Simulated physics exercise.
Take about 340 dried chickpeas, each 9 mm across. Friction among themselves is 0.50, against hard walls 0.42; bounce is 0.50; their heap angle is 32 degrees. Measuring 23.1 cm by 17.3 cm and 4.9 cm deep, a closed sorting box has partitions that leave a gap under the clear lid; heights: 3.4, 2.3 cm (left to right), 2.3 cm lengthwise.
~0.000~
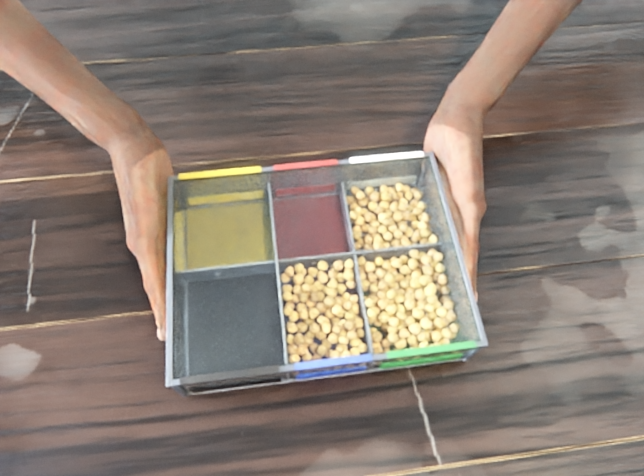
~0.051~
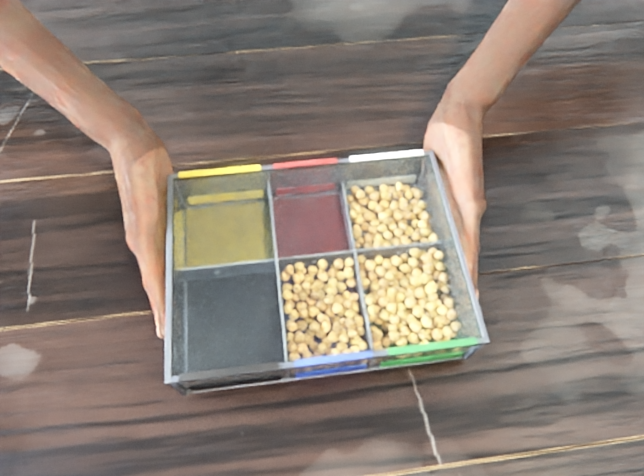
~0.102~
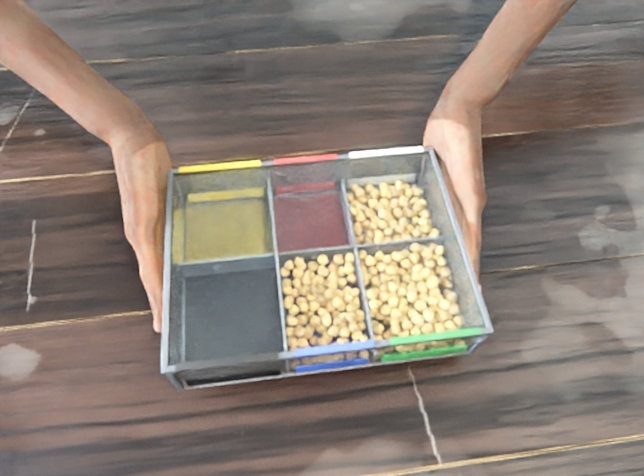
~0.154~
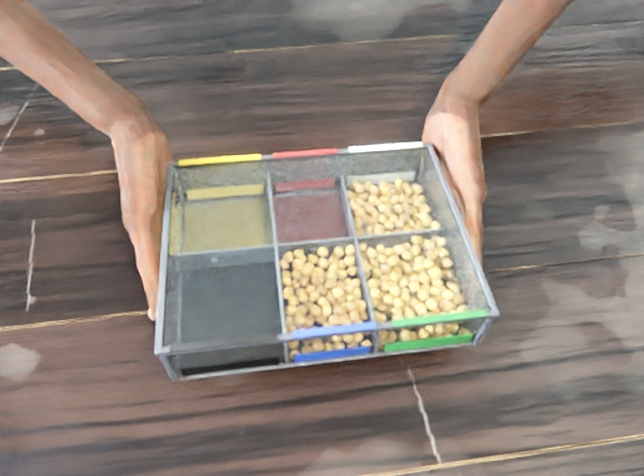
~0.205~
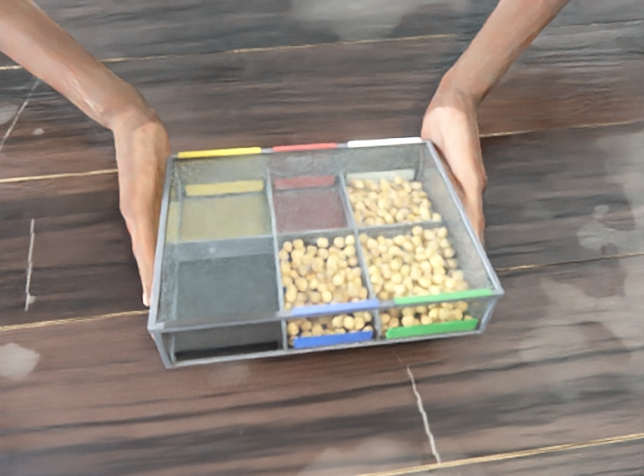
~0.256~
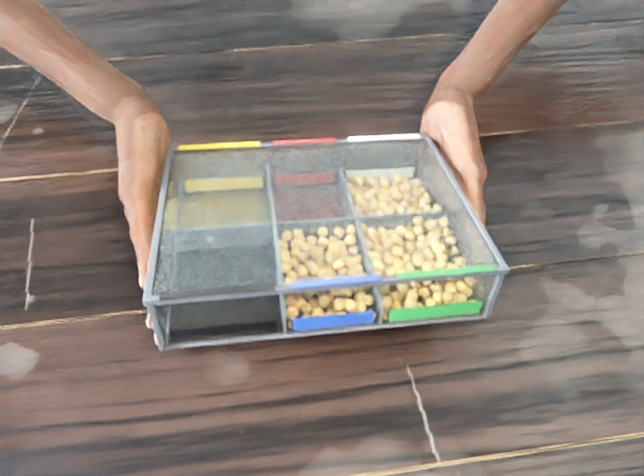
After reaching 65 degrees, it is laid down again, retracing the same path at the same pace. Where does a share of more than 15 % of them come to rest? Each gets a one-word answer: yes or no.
My answers are red no, blue yes, green yes, yellow no, white yes, black no.
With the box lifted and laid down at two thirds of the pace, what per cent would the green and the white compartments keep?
I'd say green 35 percent, white 40 percent.
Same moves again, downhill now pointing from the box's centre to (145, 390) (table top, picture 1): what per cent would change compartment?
That would be close to 20 per cent.
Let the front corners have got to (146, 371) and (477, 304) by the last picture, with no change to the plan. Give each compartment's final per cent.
Red 5; blue 30; green 30; yellow 5; white 25; black 0.
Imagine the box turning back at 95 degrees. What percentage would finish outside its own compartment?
I'd say close to 60 percent.
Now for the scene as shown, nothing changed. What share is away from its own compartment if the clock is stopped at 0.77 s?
About 10 per cent.
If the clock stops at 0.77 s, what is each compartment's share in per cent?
Red 5, blue 25, green 35, yellow 0, white 35, black 0.
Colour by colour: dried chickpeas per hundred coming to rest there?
Final shares: Red 5 %; blue 20 %; green 30 %; yellow 0 %; white 40 %; black 0 %.
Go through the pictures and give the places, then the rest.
Box tilt 0 degrees, front corners at (173, 380) and (481, 342); blue 30 %, green 45 %, white 25 %, in the first frame.
Box tilt 1 degrees, front corners at (172, 377) and (482, 338), in the second frame.
Box tilt 5 degrees, front corners at (168, 367) and (486, 329), lowest corner right back, in the third frame.
Box tilt 11 degrees, front corners at (162, 349) and (491, 312), lowest corner right back, in the fourth frame.
Box tilt 16 degrees, front corners at (156, 326) and (496, 291), lowest corner right back, in the fifth frame.
Box tilt 22 degrees, front corners at (151, 298) and (501, 268), lowest corner right back; blue 30 %, green 45 %, white 25 %. Its pace works out near 110 degrees a second, in the sixth frame.
After 0.77 s, tilt 63 degrees; red 5 %, blue 25 %, green 35 %, white 35 %.
After 1.11 s, tilt 26 degrees; red 5 %, blue 20 %, green 30 %, white 40 %.
Then, at 1.55 s, tilt 0 degrees; red 5 %, blue 20 %, green 30 %, white 40 %.
In the end, at 1.9 s, red 5 %, blue 20 %, green 30 %, yellow 0 %, white 40 %, black 0 %.
